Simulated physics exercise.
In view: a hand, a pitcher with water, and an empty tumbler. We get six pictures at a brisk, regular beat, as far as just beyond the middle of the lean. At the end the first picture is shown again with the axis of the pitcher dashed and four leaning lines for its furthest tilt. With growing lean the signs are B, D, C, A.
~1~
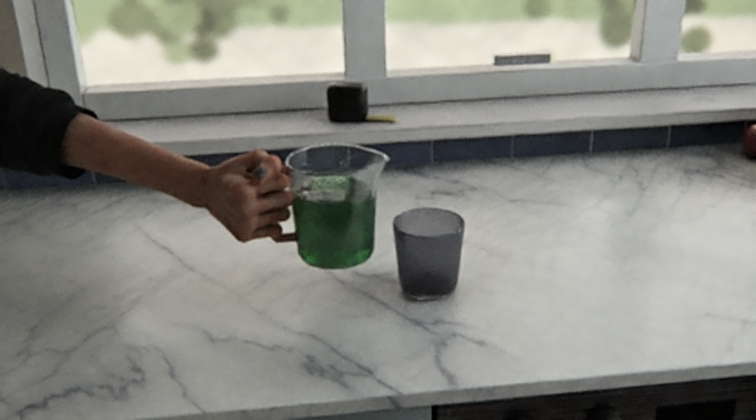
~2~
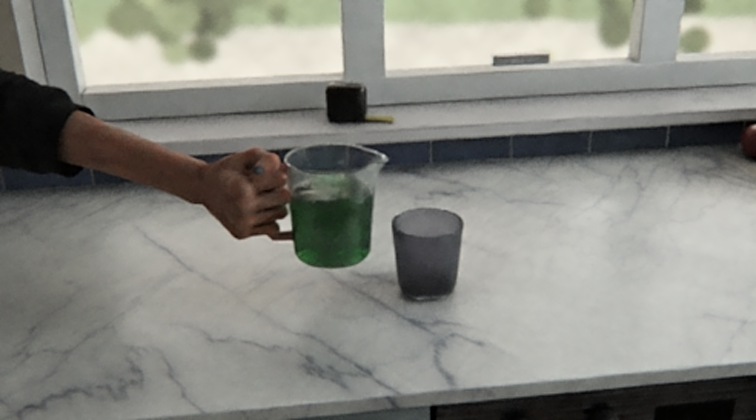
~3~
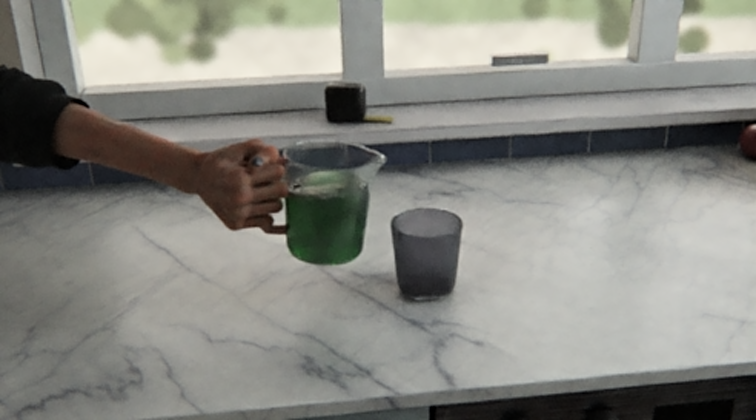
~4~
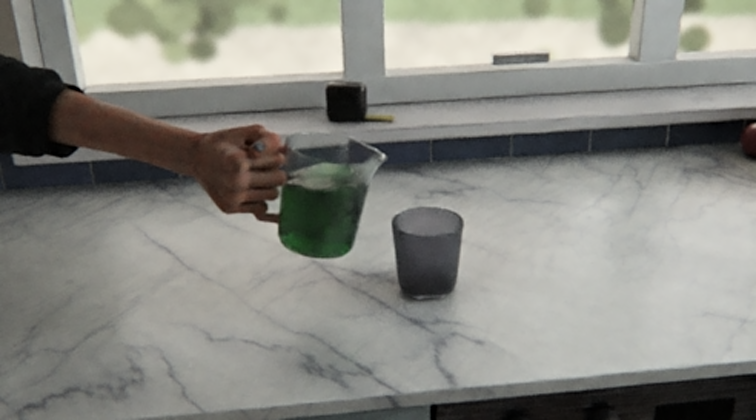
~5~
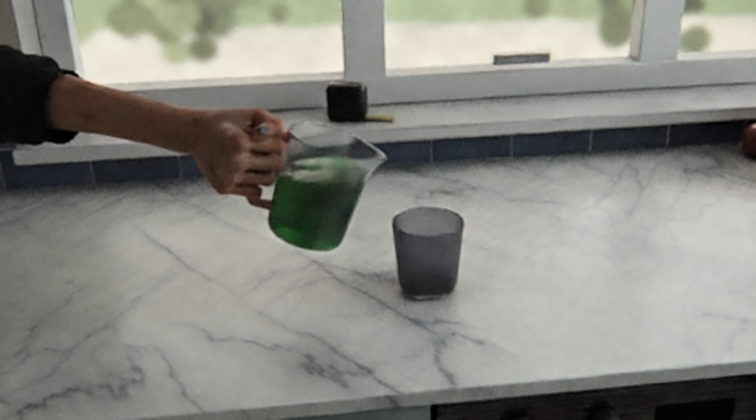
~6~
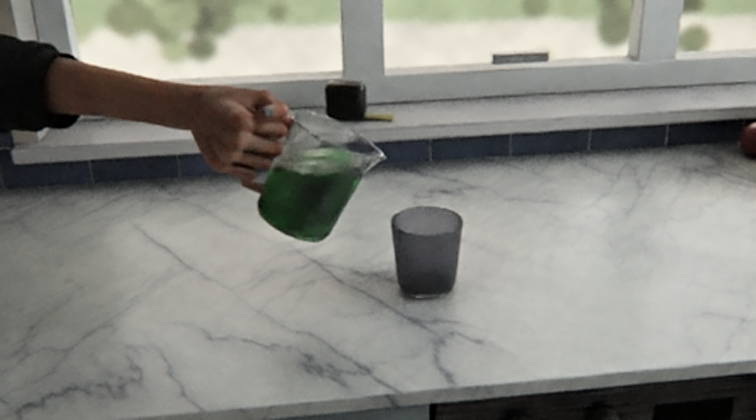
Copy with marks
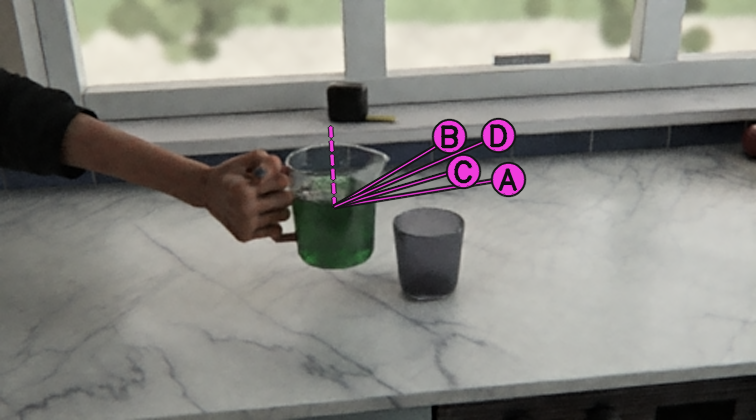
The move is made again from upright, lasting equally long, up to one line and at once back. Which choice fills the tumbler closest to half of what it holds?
The best tilt is B.
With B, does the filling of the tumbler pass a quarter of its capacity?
Yes, it does.
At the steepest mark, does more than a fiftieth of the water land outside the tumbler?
Yes, it does.
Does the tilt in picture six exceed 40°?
No.
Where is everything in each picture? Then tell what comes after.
In the first frame, upright, lip at (387, 158); rim of the tumbler round (429, 221); nothing has left yet.
In the second frame, upright, lip at (386, 158); nothing has left yet.
In the third frame, tipped about 5°, lip at (385, 158); nothing has left yet.
In the fourth frame, tipped about 12°, lip at (385, 157); nothing has left yet.
In the fifth frame, tipped about 19°, lip at (385, 157); nothing has left yet.
In the sixth frame, tipped about 27°, lip at (384, 156); nothing has left yet.
In magenta, A at (491, 180); B at (435, 146); C at (446, 173); D at (483, 142).
If A is chosen, the tumbler ends with about 67 % of what it can hold; 37 % of the water is spilt.
If B is chosen, the tumbler ends with about 50 % of what it can hold.
If C is chosen, the tumbler ends with about 66 % of what it can hold; 23 % of the water is spilt.
If D is chosen, the tumbler ends with about 66 % of what it can hold; 7 % of the water is spilt.
